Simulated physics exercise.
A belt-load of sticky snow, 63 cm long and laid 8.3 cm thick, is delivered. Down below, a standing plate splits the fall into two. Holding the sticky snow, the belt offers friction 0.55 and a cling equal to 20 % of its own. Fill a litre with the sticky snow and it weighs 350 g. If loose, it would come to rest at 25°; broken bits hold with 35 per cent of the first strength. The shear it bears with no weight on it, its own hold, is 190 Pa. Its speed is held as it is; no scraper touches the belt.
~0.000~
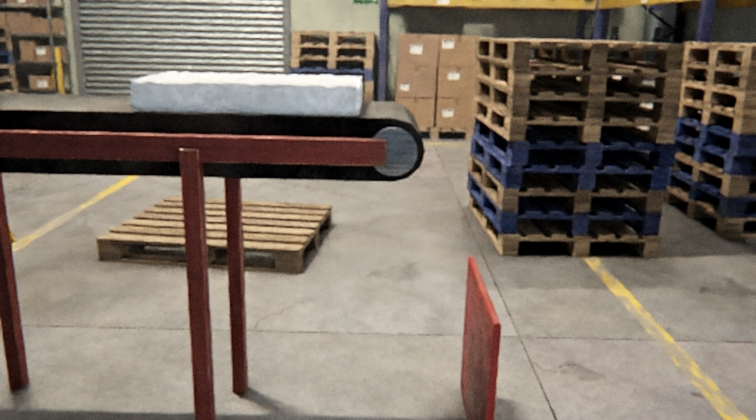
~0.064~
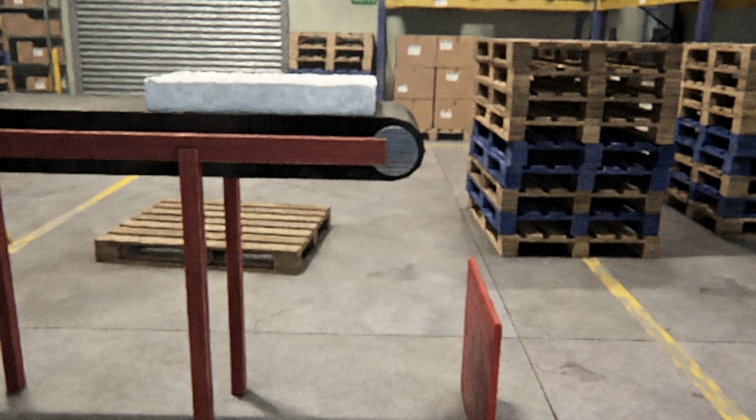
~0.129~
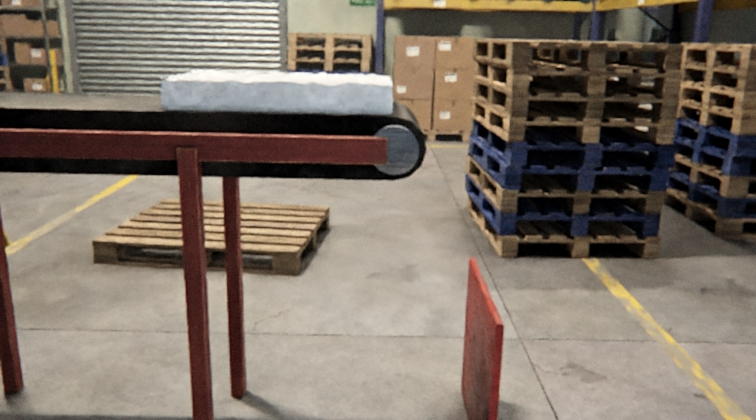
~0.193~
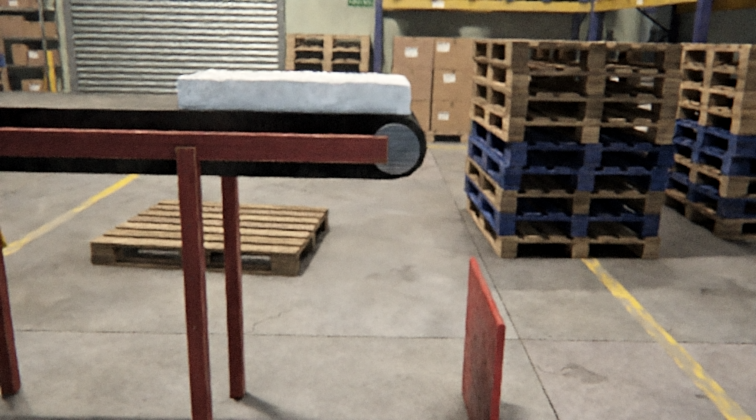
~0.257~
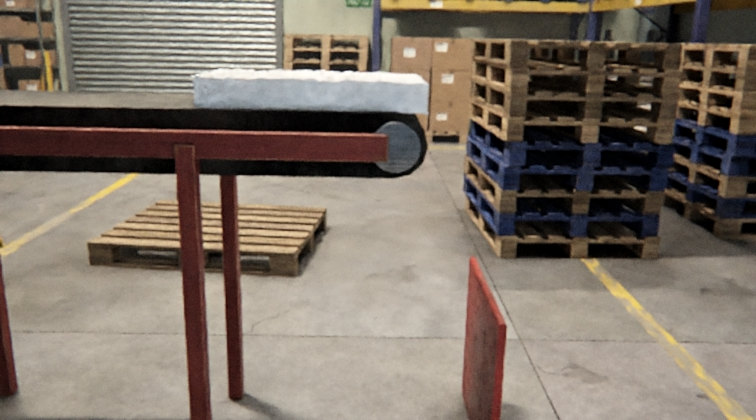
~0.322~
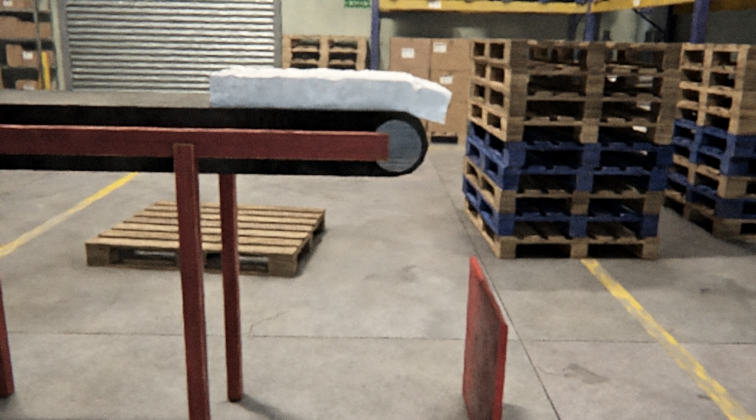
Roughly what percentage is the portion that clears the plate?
Expect some 76 %.
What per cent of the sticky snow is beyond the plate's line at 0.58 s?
About 5 %.
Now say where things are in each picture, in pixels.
The first frame shows front end of the sticky snow at (357, 111).
The second frame shows front end of the sticky snow at (374, 96).
The third frame shows front end of the sticky snow at (392, 95).
The fourth frame shows front end of the sticky snow at (410, 92), 6 % of it past the top of the roller, in one piece.
The fifth frame shows front end of the sticky snow at (428, 90), 13 % of it past the top of the roller, in one piece.
The sixth frame shows front end of the sticky snow at (449, 100), 21 % of it past the top of the roller, cracking.
By 0.58 s, 5 % is beyond the plate's line.
By 0.89 s, 30 % is beyond the plate's line.
By 1.19 s, 56 % is beyond the plate's line.
By 1.50 s, 76 % is beyond the plate's line.
By 2.78 s, at the end, 76 % is beyond the plate's line.
